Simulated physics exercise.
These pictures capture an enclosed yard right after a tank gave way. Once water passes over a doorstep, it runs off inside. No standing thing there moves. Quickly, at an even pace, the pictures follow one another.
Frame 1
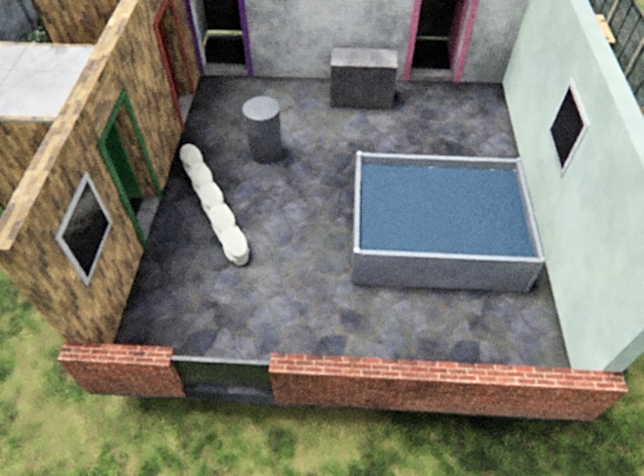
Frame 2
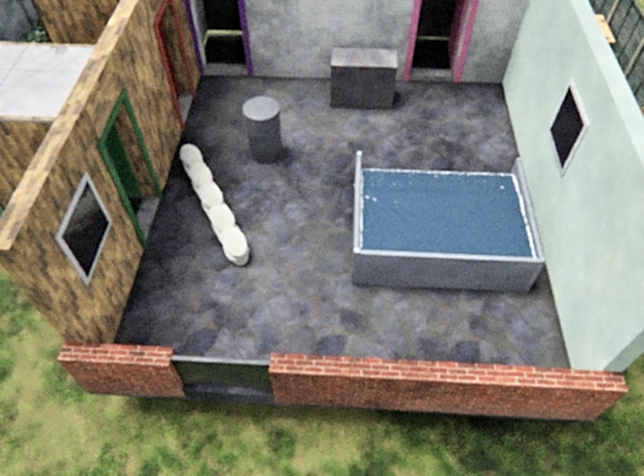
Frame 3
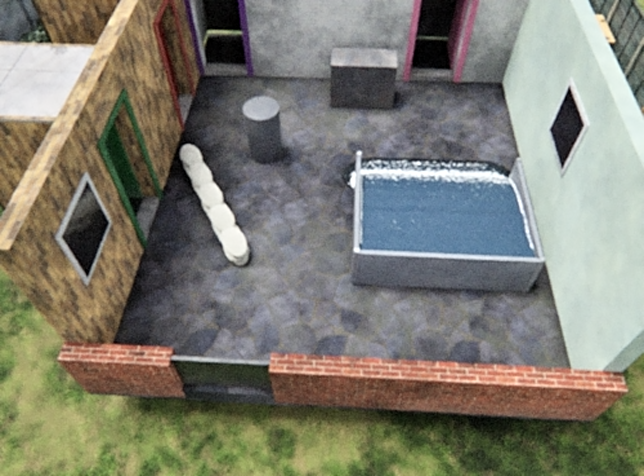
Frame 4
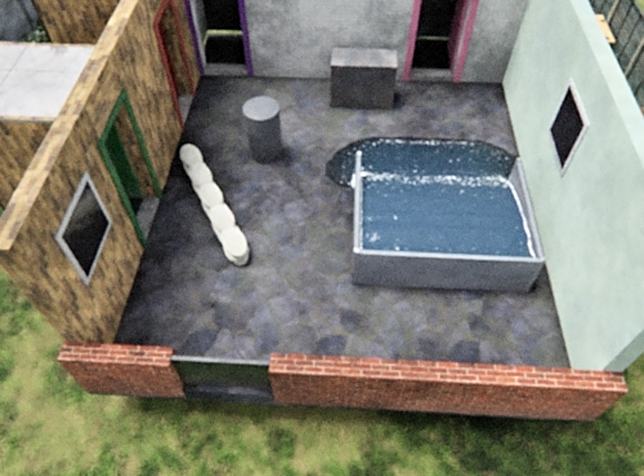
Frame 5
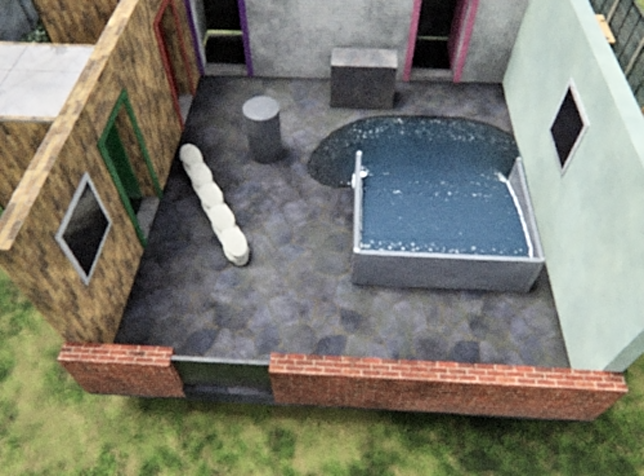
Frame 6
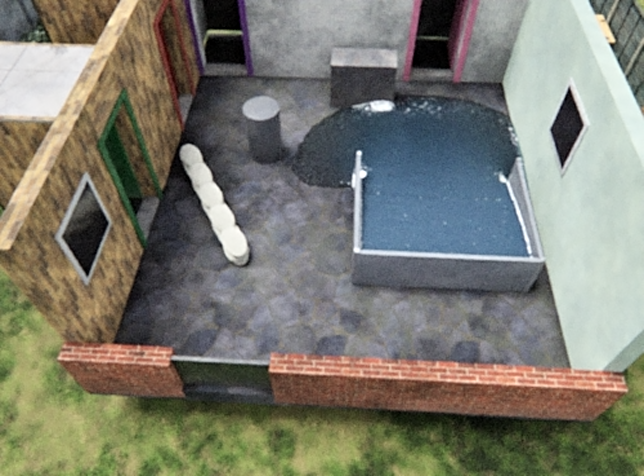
Water pours from the tank's far side and spreads across the dark floor to the grey block.
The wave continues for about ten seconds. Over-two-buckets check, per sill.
In the end pink door: Exceeds two buckets; green door: Within two buckets; purple door: Exceeds two buckets; red door: Exceeds two buckets.
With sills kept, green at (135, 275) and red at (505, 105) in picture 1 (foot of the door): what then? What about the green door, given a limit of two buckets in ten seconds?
Observation - green door ends up lower.
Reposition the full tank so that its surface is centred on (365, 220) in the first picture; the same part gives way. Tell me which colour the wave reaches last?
Final one: The green door.
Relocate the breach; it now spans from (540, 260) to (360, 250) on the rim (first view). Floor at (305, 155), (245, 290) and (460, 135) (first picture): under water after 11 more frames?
So: Spared, then wetted, then spared.
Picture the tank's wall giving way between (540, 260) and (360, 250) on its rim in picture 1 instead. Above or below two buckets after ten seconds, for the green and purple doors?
Green door: Above the limit; purple door: Below the limit.
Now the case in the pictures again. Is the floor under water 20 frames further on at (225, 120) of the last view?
That spot would be soaked.
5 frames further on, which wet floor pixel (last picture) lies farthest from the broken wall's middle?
Estimated pixel: (296, 77).
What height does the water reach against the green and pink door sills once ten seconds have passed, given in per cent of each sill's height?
Readings, in sequence: 20 percent and 40 percent.
A moment on, water covers 35 % of the floor; the pink door over two buckets in, the green door not reached, the purple door not reached, the red door not reached.
Next, water covers 40 % of the floor; the pink door far over two buckets in, the green door not reached, the purple door wet at the sill, nothing in, the red door not reached.
Then, water covers 50 % of the floor; the pink door far over two buckets in, the green door not reached, the purple door under two buckets in, the red door over two buckets in.
Later, water covers 75 % of the floor; the pink door far over two buckets in, the green door wet at the sill, nothing in, the purple door over two buckets in, the red door far over two buckets in.
In the end, water covers 95 % of the floor; the pink door far over two buckets in, the green door wet at the sill, nothing in, the purple door far over two buckets in, the red door far over two buckets in.
